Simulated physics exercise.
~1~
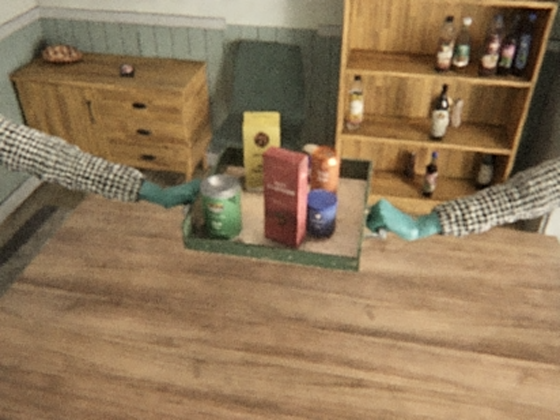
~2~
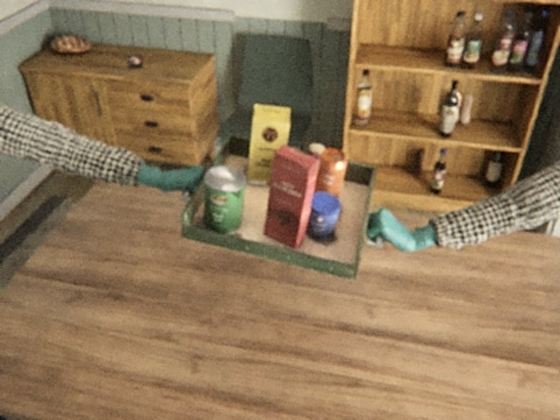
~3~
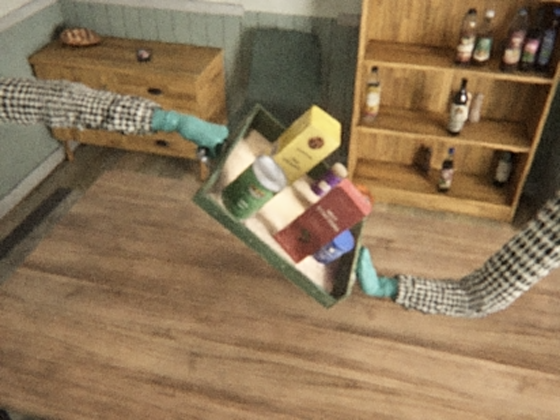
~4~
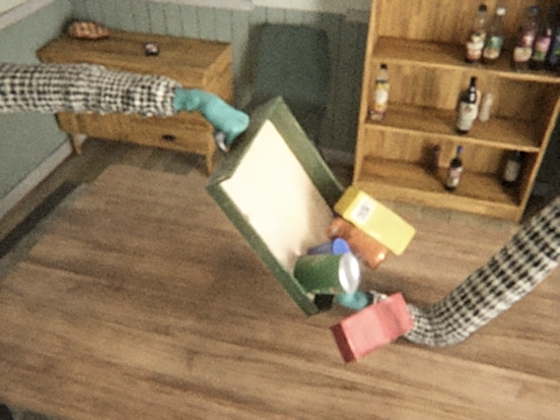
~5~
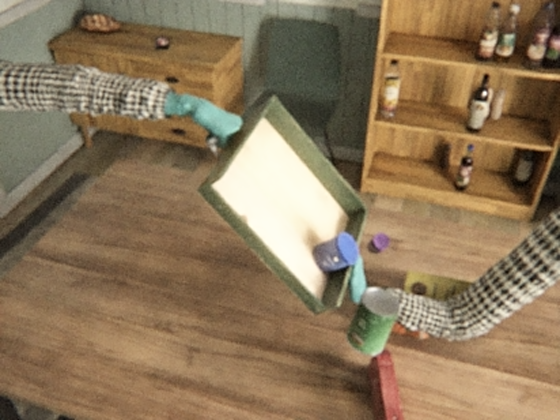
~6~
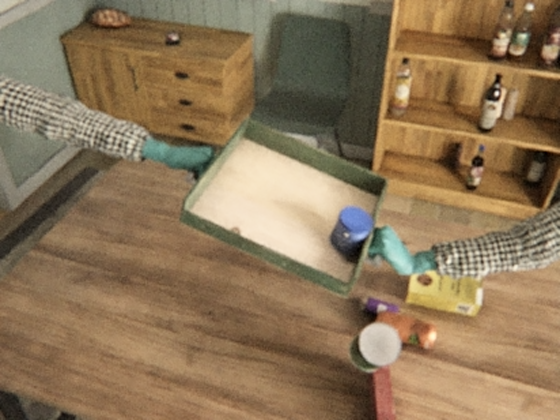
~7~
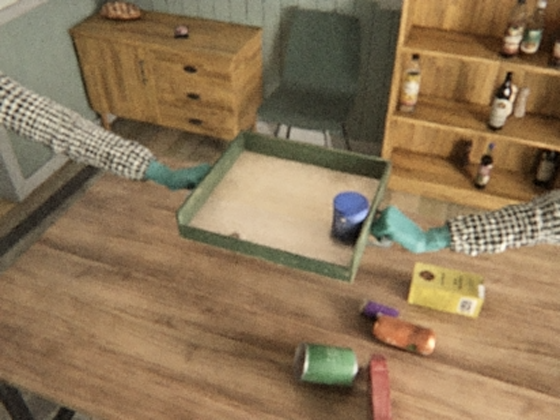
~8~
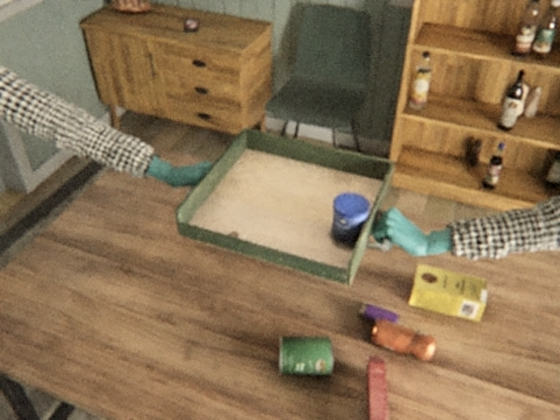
Above a wooden table, two gloved hands tip a crate right, spilling all but a blue tin.
